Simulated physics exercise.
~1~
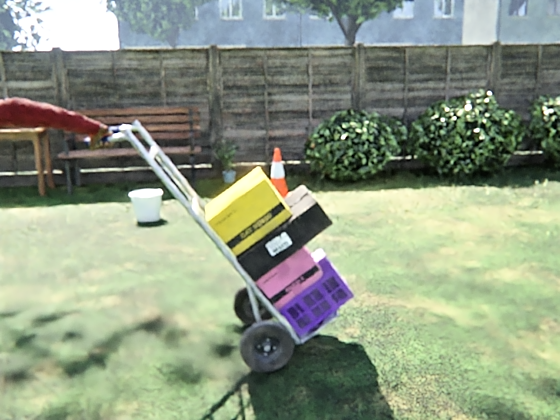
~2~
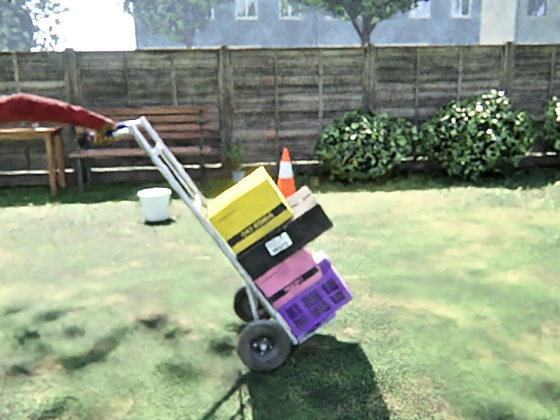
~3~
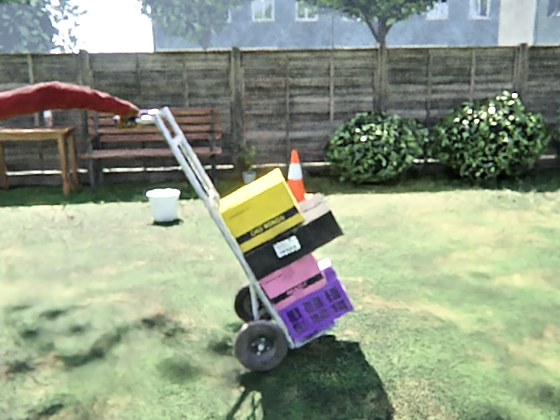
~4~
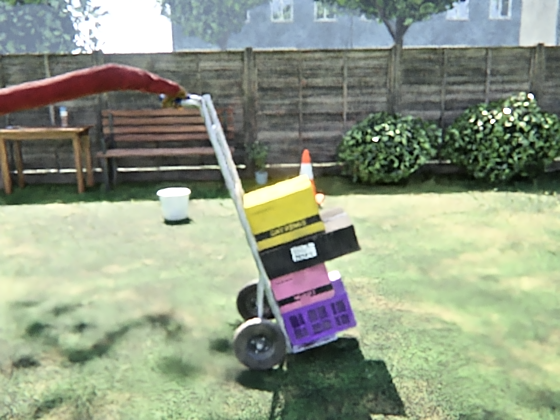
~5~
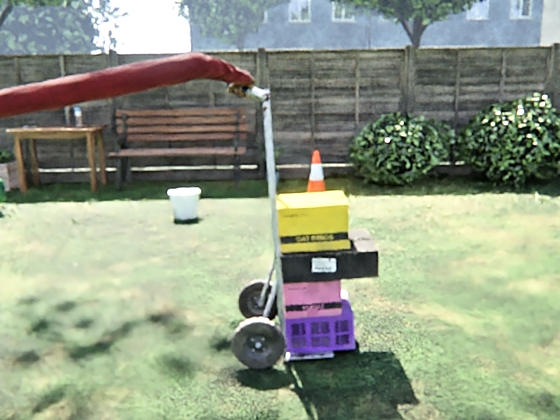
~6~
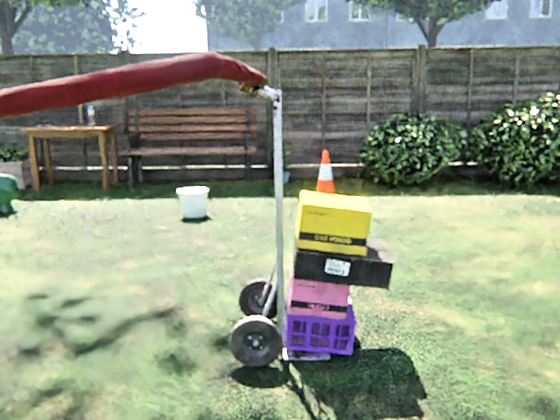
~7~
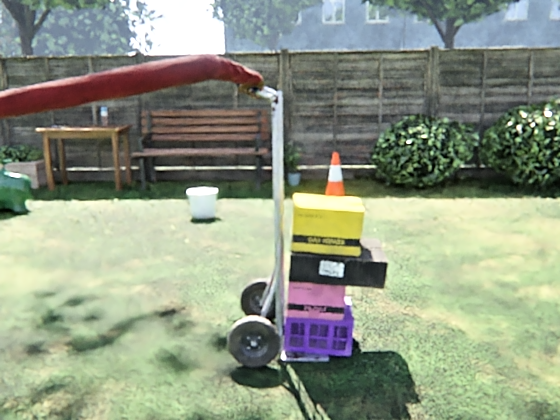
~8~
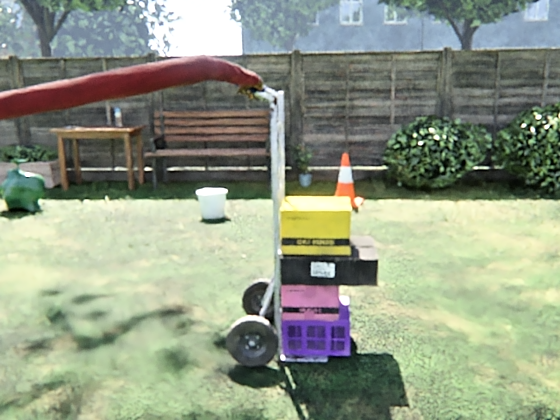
A red-sleeved arm tips a loaded hand truck upright, and its stacked boxes wobble but stay on.
